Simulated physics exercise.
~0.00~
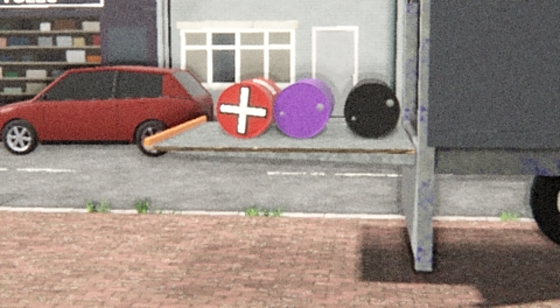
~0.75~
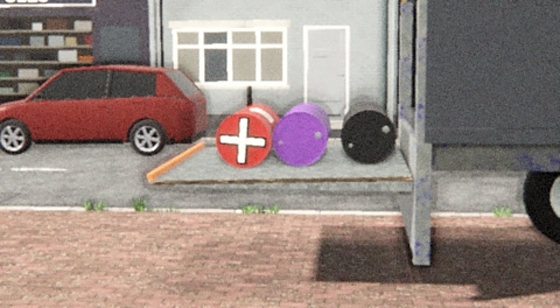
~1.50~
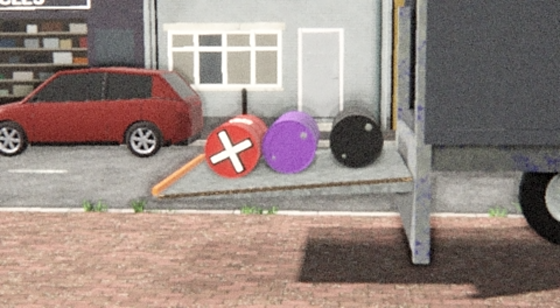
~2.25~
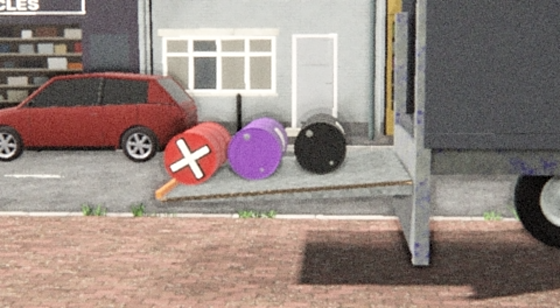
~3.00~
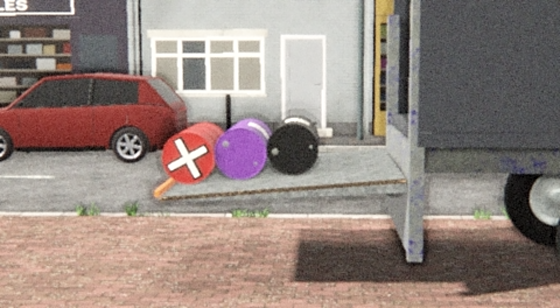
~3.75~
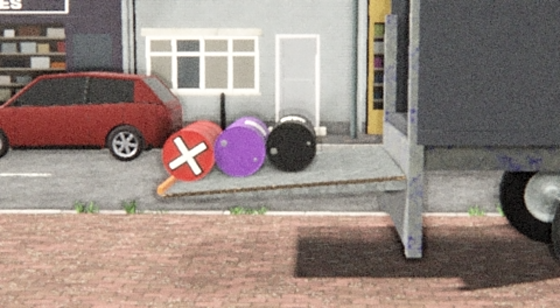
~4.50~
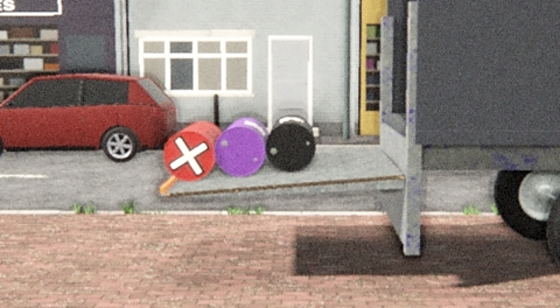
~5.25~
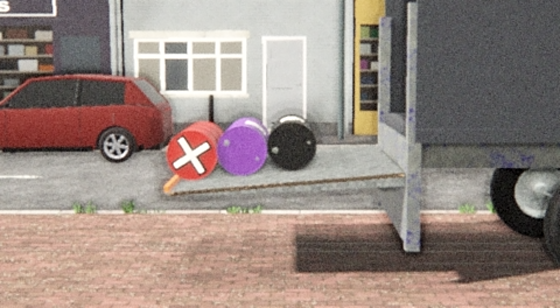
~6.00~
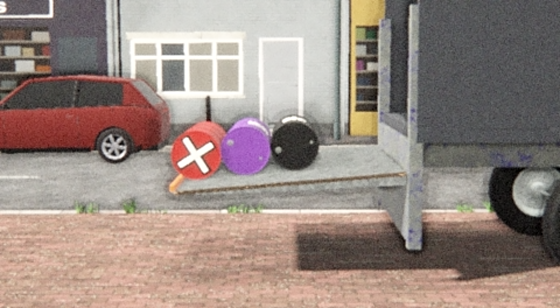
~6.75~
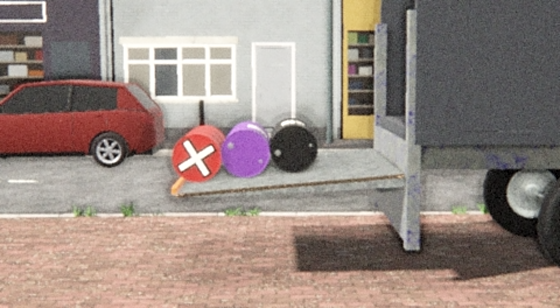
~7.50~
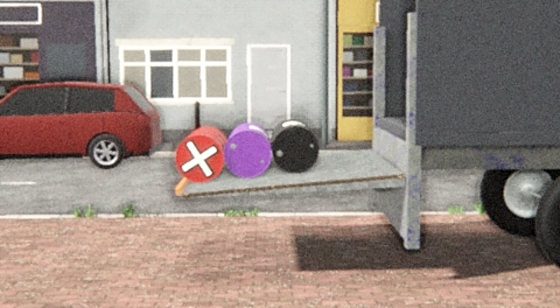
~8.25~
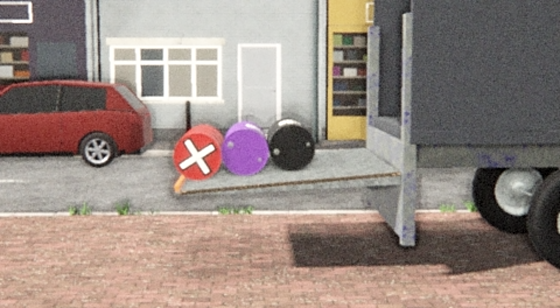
On a lorry's tilting tail-lift, three drums roll left and settle against the raised edge.
